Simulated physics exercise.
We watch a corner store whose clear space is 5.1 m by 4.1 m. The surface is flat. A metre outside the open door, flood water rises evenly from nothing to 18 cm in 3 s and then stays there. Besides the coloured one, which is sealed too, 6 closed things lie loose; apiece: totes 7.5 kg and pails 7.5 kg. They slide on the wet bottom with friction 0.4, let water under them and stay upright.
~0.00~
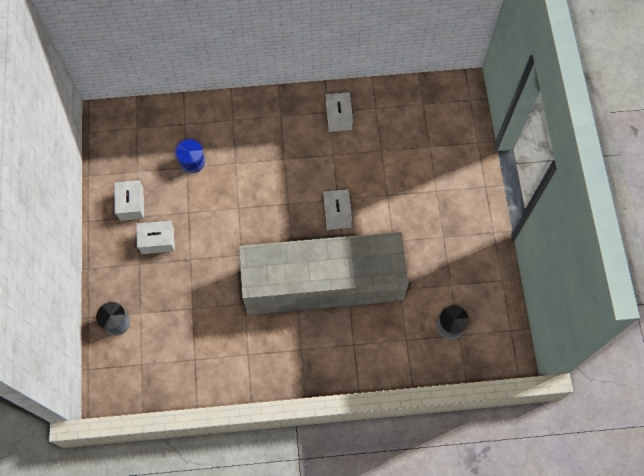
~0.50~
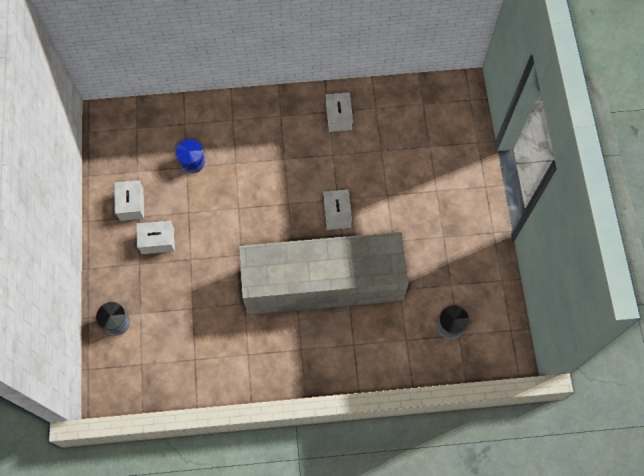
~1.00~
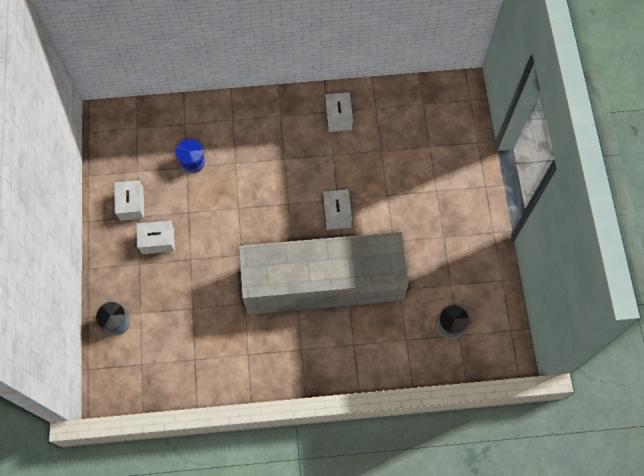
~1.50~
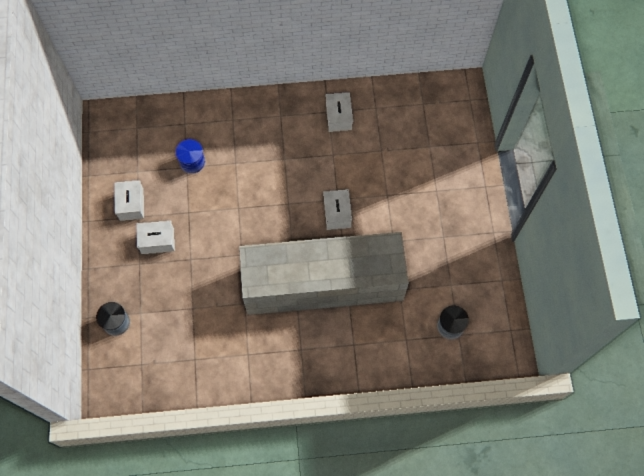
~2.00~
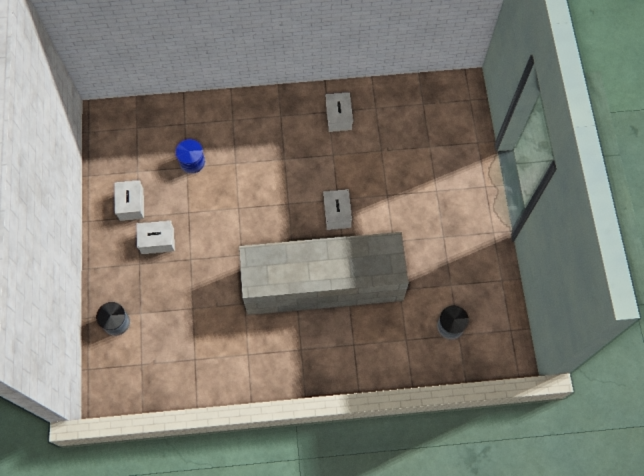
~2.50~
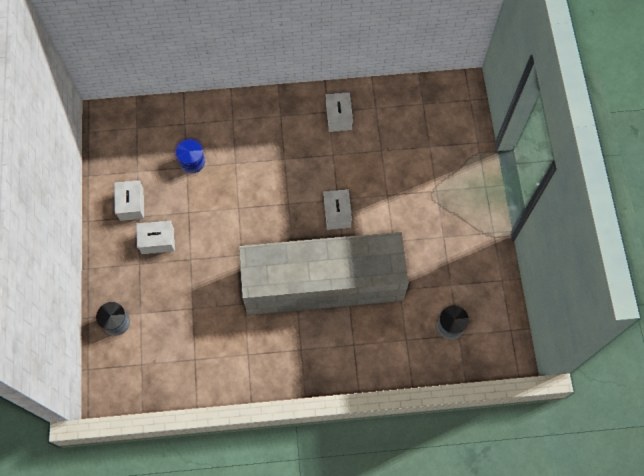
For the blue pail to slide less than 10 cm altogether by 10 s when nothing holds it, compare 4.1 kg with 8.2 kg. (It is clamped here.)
I expect that only the larger load is enough.
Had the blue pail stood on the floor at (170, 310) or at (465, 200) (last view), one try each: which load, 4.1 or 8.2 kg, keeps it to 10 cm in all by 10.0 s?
In turn: It takes the larger; neither holds.
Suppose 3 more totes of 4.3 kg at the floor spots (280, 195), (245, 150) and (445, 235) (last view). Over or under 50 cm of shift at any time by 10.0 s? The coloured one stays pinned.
In turn: More, over, more.
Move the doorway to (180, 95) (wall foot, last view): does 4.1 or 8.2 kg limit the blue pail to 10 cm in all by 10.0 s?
In that case neither load is enough.
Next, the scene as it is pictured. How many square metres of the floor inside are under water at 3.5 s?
Roughly 3.5 m2.
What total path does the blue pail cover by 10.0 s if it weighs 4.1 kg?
About 80 cm.
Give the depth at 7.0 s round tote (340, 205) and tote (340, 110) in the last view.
Roughly 5 and 4 cm.
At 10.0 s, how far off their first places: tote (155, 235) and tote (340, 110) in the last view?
In turn: 30 cm, 60 cm.
After 3.5 s the blue pail would be 0 cm from its start with 4.1 kg and 0 cm from its start with 8.2 kg; 0 cm of water round it then.
After 4.5 s the blue pail would be 0 cm from its start with 4.1 kg and 0 cm from its start with 8.2 kg; 0 cm of water round it then.
After 7.0 s the blue pail would be 33 cm from its start with 4.1 kg and 0 cm from its start with 8.2 kg; 3 cm of water round it then.
After 10.0 s the blue pail would be 77 cm from its start with 4.1 kg and 0 cm from its start with 8.2 kg; 7 cm of water round it then.
